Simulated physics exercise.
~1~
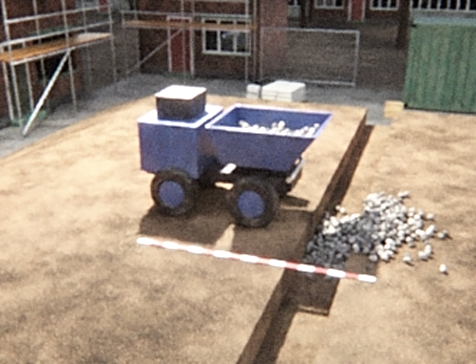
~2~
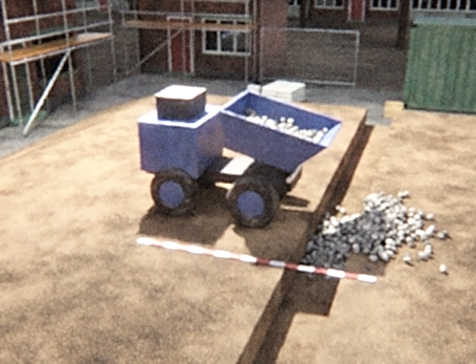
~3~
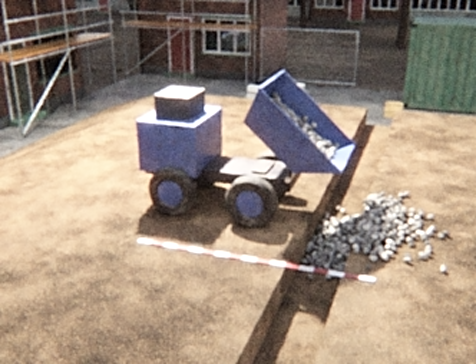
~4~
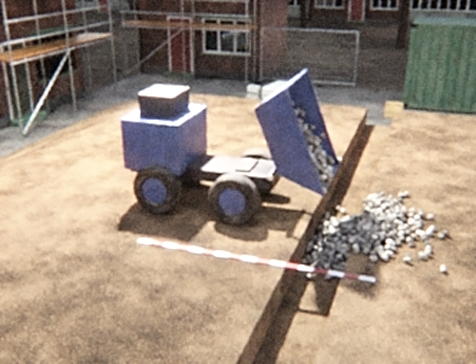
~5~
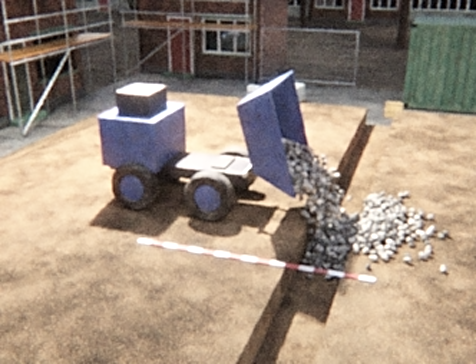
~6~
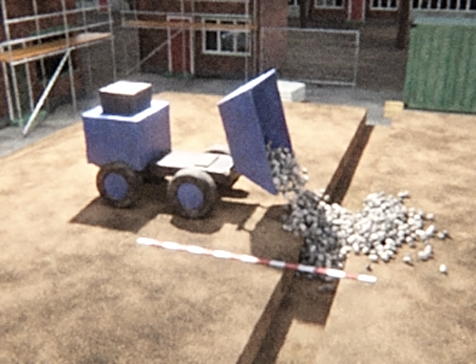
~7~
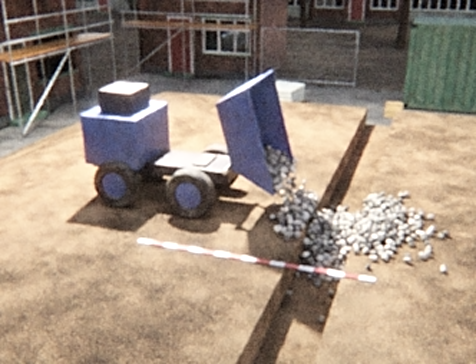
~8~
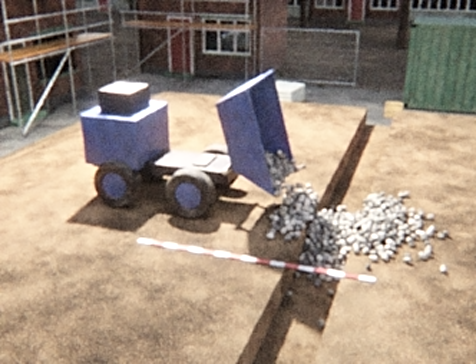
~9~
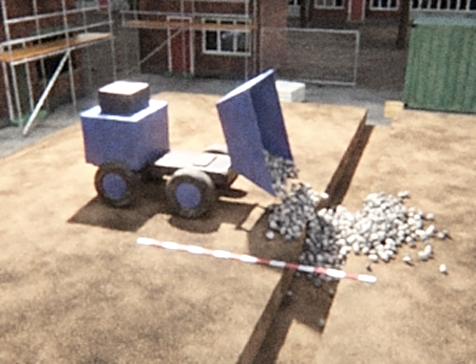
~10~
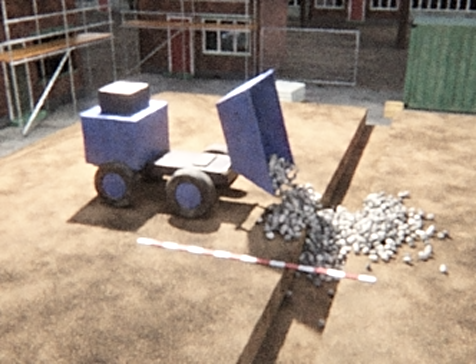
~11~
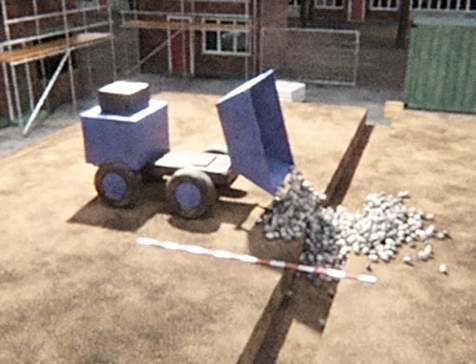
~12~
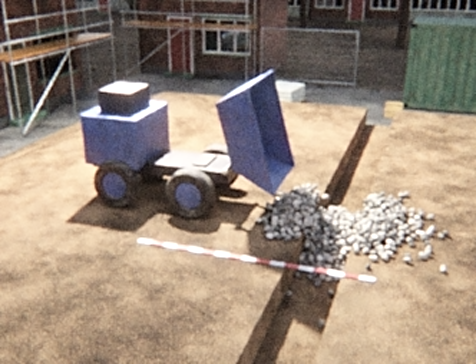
A blue dumper tips its skip, backs away leftward, and spills grey stones across a trench.
